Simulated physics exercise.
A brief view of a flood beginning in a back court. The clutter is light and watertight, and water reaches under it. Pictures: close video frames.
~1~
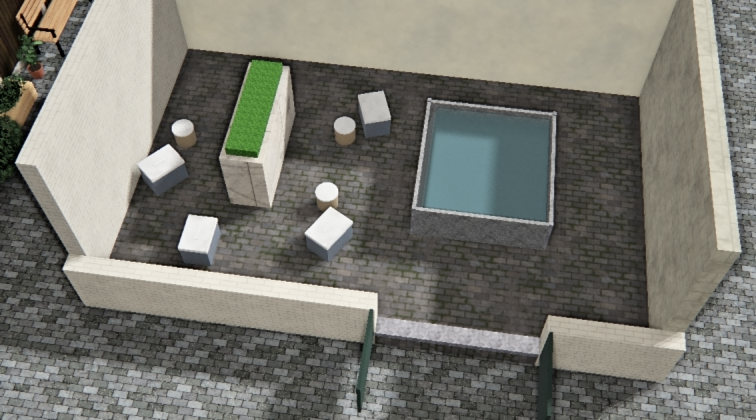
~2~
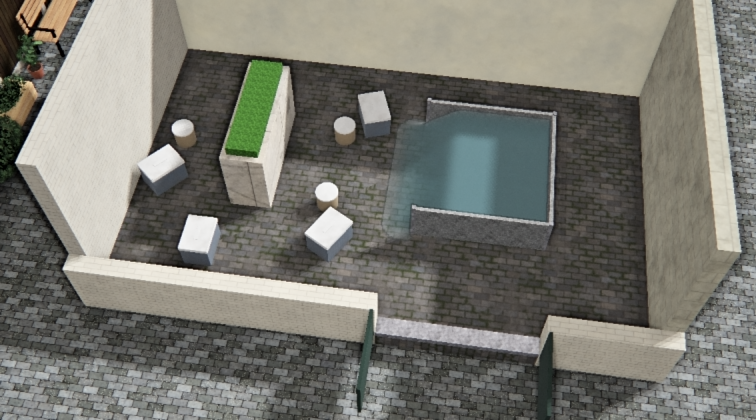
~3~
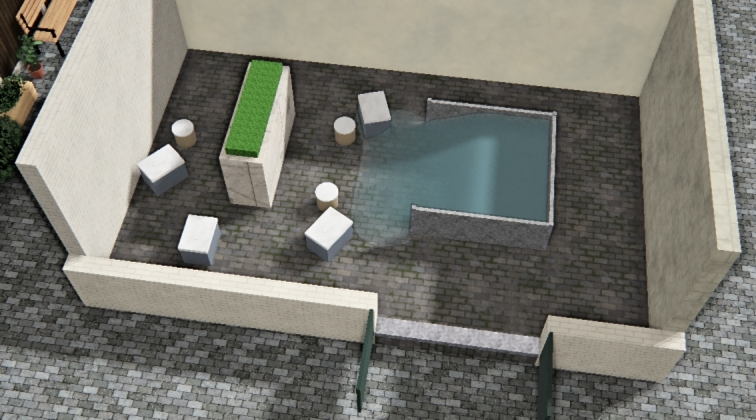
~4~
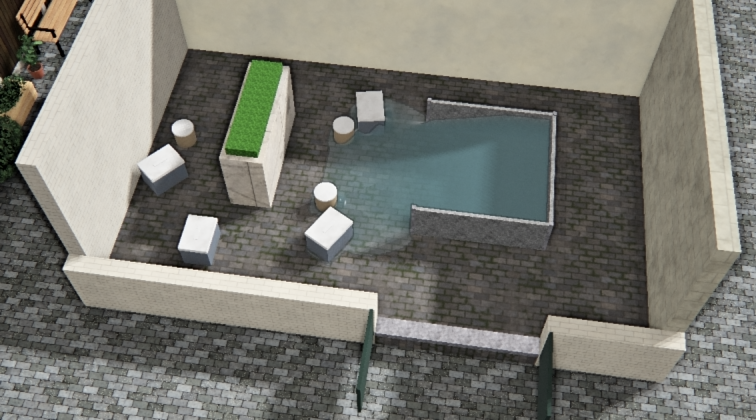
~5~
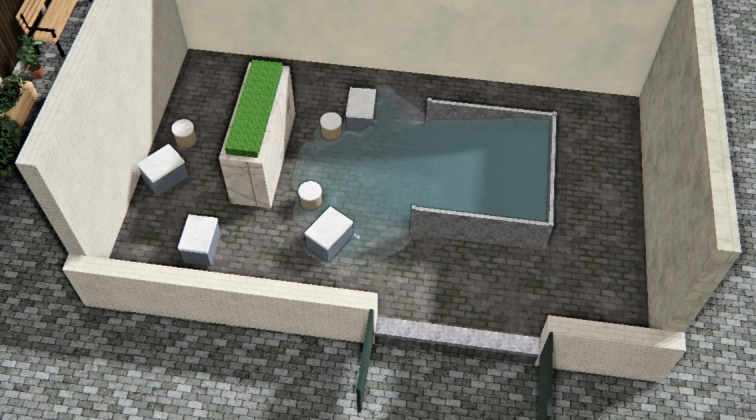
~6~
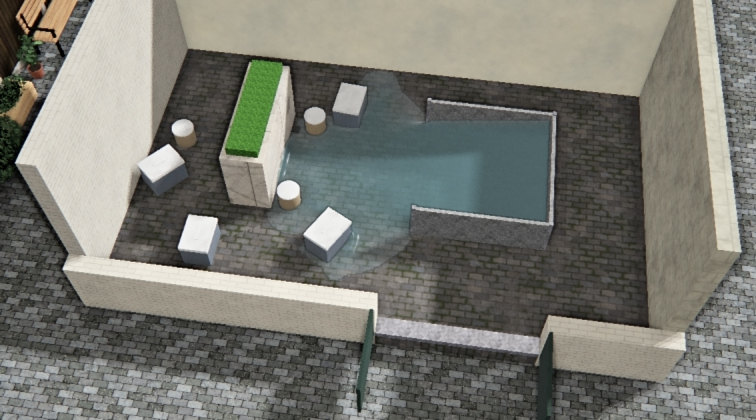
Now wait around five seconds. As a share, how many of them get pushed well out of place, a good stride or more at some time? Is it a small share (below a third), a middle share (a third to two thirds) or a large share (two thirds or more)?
A large share, two thirds or more.
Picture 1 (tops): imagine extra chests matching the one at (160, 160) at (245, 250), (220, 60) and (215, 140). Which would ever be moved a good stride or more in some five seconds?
The first travels far, the second travels far and the third sits tight.
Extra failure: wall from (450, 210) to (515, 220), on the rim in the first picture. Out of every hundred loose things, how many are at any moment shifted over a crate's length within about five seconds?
Roughly 0 %.
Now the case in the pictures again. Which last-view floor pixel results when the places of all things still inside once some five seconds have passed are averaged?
The mean position lies close to (203, 176).
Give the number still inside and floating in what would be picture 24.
5.
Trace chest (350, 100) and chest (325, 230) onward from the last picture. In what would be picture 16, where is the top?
First object near (240, 47); second object near (262, 266).
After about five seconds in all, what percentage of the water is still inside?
Looks like about 100 per cent of the water.
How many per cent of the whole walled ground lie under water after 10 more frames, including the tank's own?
By my count it's near 50 in a hundred.
A moment on, 3 of 7 are well off their spots; 2 afloat.
Next, 4 of 7 are well off their spots; 3 afloat.
Later, 5 of 7 are well off their spots; 5 afloat.
In the end, 7 of 7 are well off their spots, and 7 have been at some point; 6 afloat.
